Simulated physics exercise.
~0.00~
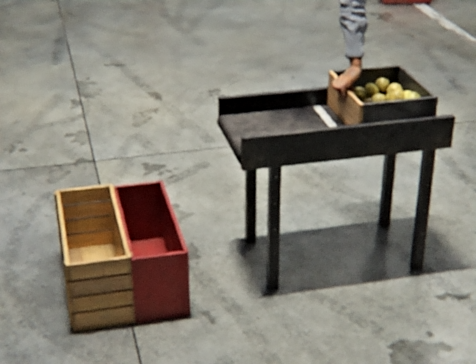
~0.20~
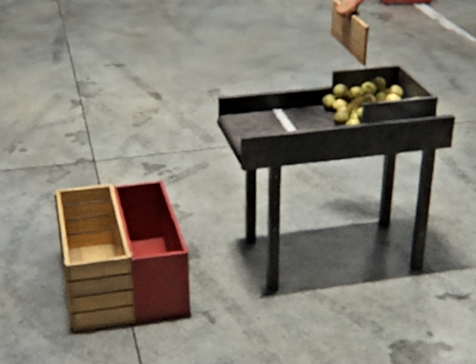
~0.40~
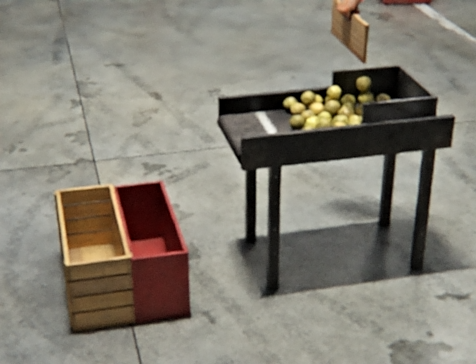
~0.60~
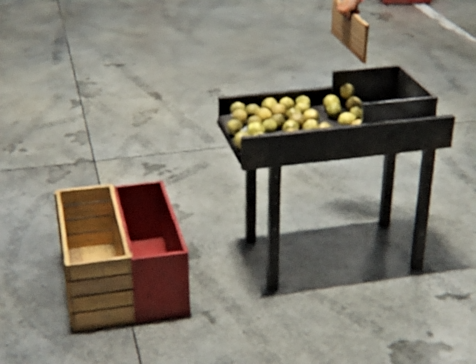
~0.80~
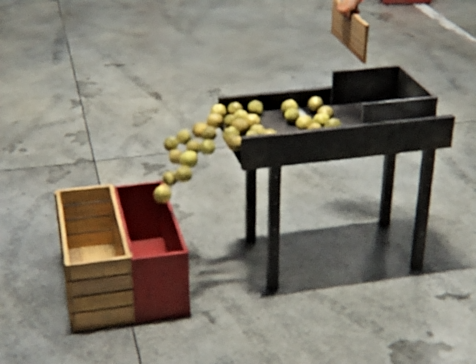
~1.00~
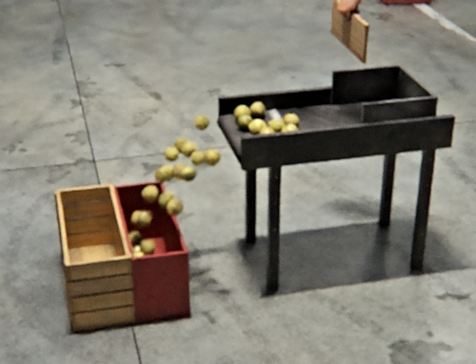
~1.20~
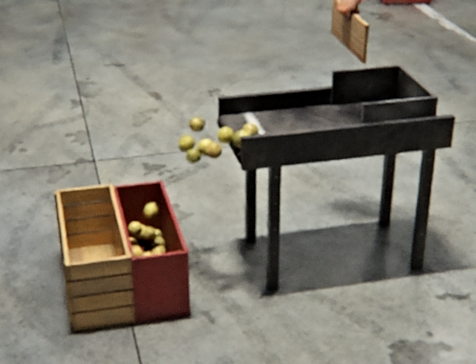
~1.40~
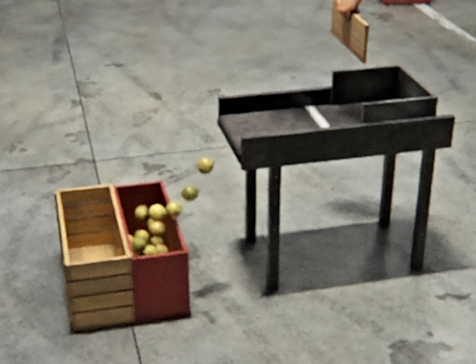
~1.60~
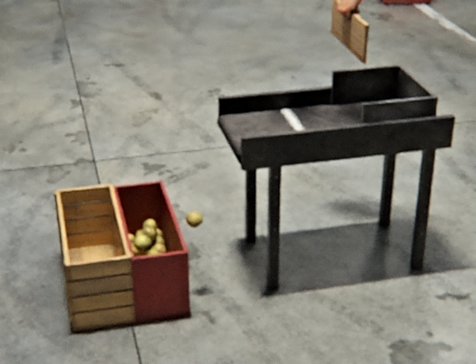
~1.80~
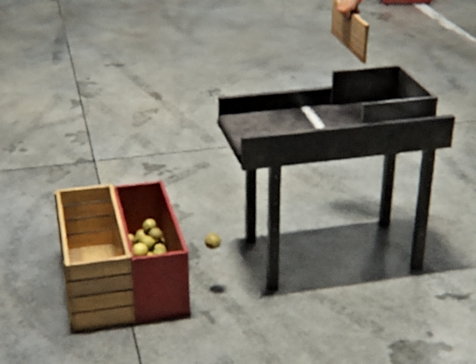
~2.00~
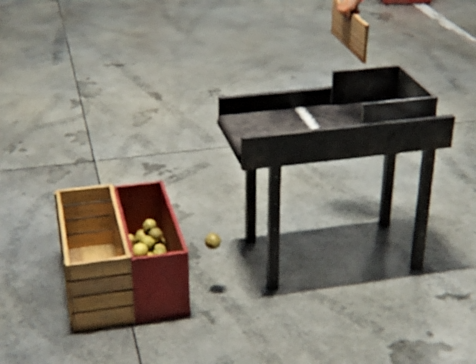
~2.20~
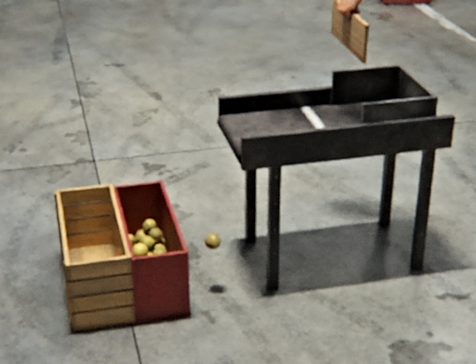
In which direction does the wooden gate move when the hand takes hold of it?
The gate moves up, lifted clear of the black pen by the hand.
On a concrete floor, a hand lifts a wooden gate from a black pen, and yellow apples ride a dark belt leftward and spill off its end. Nearly all land in the red bin beside an empty wooden tub, while one rests on the floor short of it.
